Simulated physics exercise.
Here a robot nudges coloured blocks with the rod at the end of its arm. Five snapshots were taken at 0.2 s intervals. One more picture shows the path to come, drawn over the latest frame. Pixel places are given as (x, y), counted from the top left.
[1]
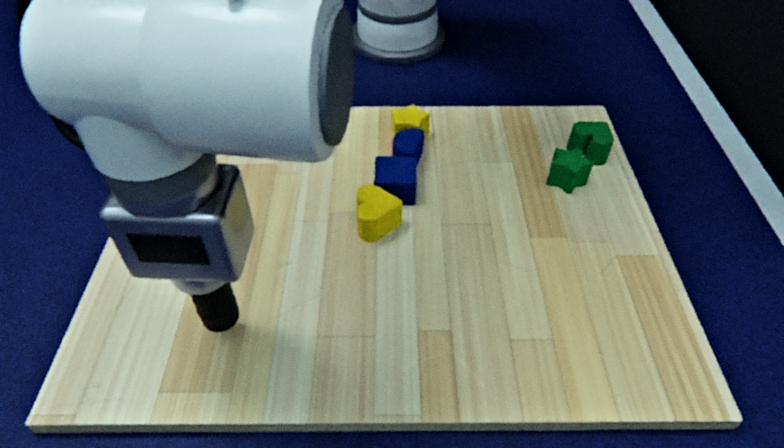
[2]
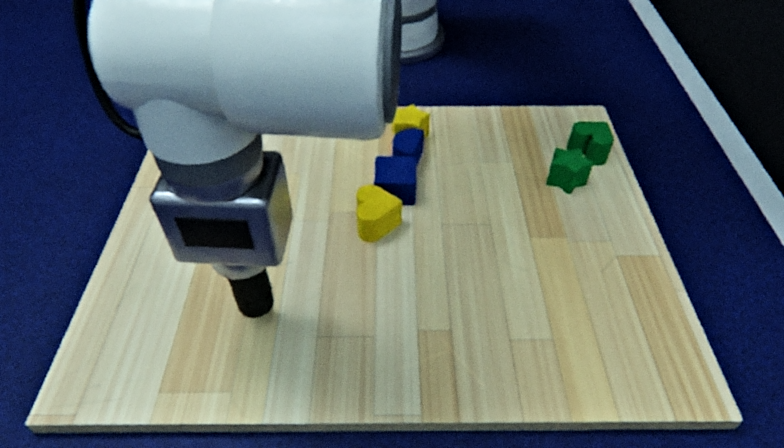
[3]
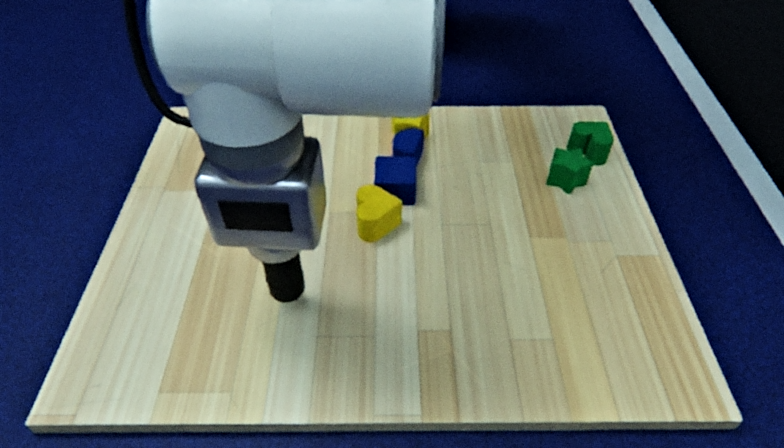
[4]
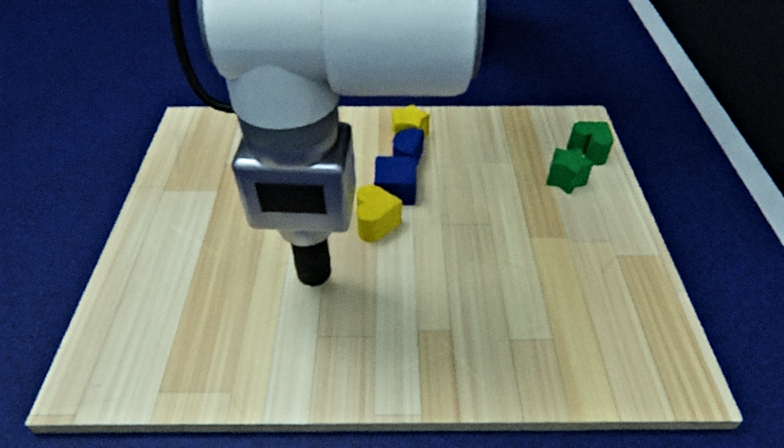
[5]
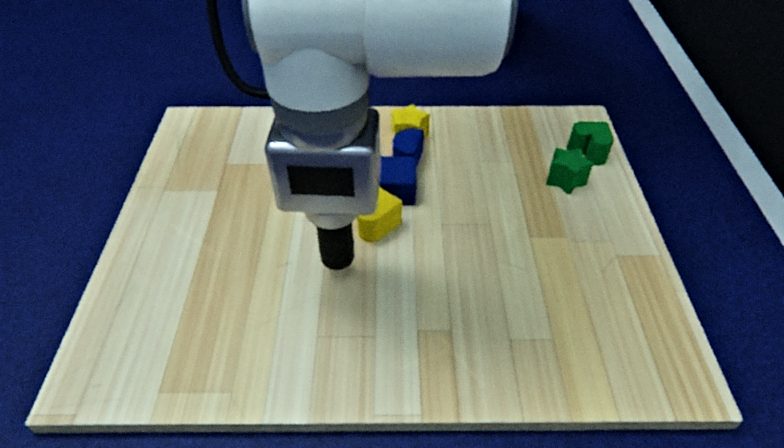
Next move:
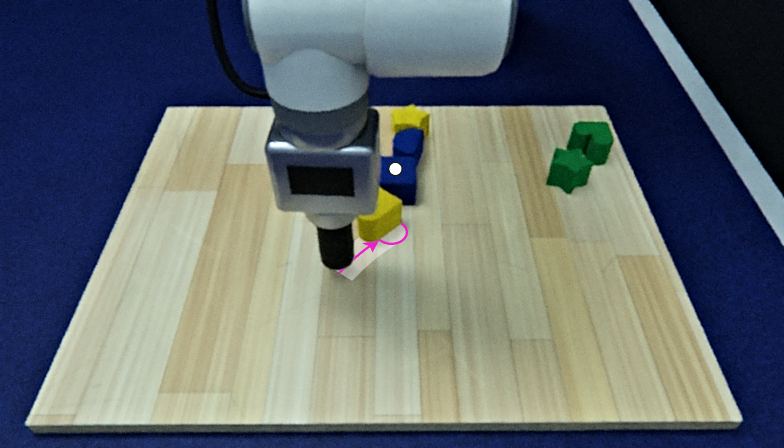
On a wooden board over a blue surface, a white robot arm moves its black-tipped rod steadily right and slightly away from the viewer, nearing a yellow heart-shaped block, while the yellow, blue and green blocks stay still.
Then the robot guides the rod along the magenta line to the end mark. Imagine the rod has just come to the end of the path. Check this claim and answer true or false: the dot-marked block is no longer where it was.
The statement is correct.
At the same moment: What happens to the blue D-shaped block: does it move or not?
It will be nudged away from its spot.
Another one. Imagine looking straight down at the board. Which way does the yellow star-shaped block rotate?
Looking down, my answer is that the yellow star-shaped block rotates anticlockwise.
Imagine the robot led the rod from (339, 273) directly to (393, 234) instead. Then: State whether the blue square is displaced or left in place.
It is moved off its spot.
Path on the board, from (339, 273) by way of (364, 250) to (391, 232); the dot is on the blue square.
The first path, step by step. Halfway along, rod at (363, 236); yellow heart-shaped block at (377, 199).
At the end, rod at (391, 217); yellow heart-shaped block at (391, 181), turned 30° anticlockwise; blue square at (401, 156); blue D-shaped block at (411, 131); yellow star-shaped block at (411, 111), turned 20° anticlockwise.
